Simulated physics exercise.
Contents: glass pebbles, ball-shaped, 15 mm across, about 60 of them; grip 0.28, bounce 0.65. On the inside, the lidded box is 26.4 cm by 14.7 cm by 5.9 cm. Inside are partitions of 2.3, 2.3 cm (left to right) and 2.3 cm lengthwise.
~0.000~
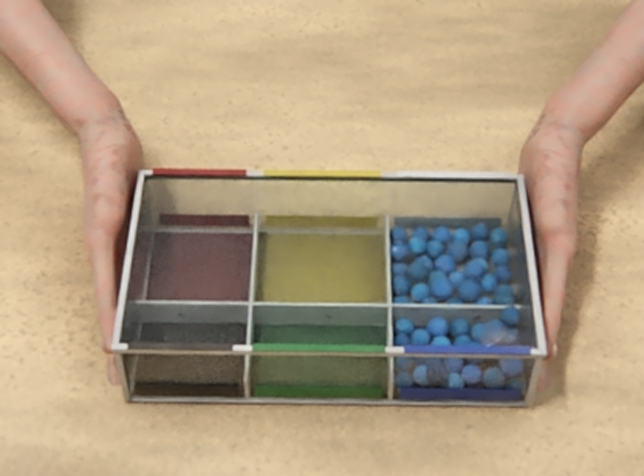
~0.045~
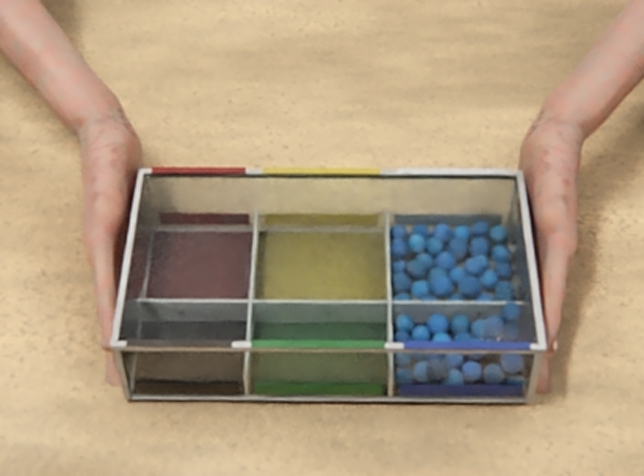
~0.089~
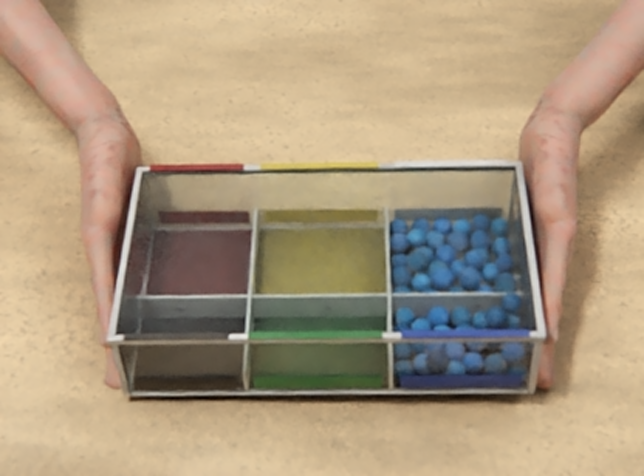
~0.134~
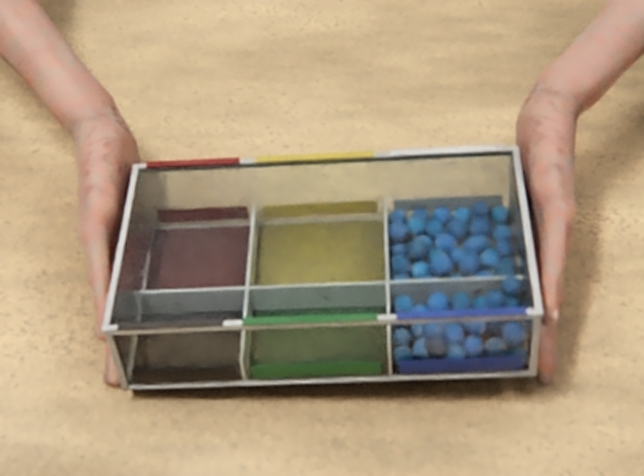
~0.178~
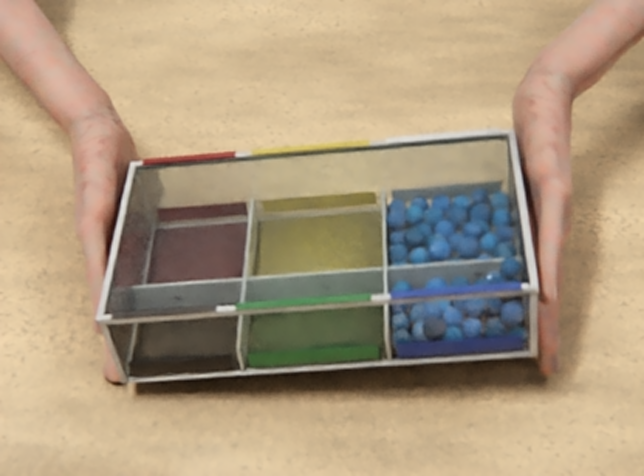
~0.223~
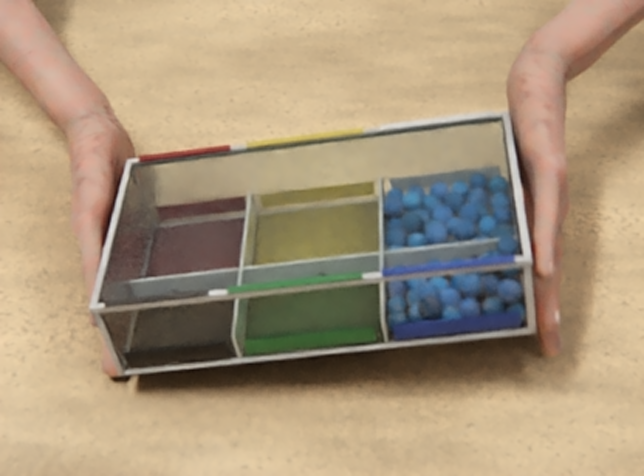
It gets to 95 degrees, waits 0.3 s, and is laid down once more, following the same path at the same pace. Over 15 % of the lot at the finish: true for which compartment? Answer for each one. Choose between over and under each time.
Red: Over. Blue: Under. Green: Under. Yellow: Over. White: Under. Black: Under.
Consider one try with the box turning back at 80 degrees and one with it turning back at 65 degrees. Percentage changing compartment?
Roughly 70 percent for the first try and 15 percent for the second.
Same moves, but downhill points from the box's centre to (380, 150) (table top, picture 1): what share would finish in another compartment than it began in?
Some 45 per cent.
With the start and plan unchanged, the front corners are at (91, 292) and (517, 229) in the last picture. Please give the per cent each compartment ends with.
Red 70; blue 0; green 0; yellow 20; white 10; black 0.
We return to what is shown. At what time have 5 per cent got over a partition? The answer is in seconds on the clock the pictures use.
Roughly at the 0.80 s mark.
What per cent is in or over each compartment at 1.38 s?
It splits as red 25, blue 5, green 0, yellow 45, white 30 and black 0 percent.
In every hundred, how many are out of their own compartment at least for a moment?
Close to 100 percent.
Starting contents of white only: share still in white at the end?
My estimate is roughly 0 percent.
After 1.38 s, tilt 95 degrees; red 25 %, blue 5 %, yellow 45 %, white 30 %.
After 2.15 s, tilt 49 degrees; red 75 %, yellow 20 %.
Then, at 2.94 s, tilt 0 degrees; red 75 %, yellow 25 %.
In the end, at 3.9 s, red 75 %, blue 0 %, green 0 %, yellow 25 %, white 0 %, black 0 %.
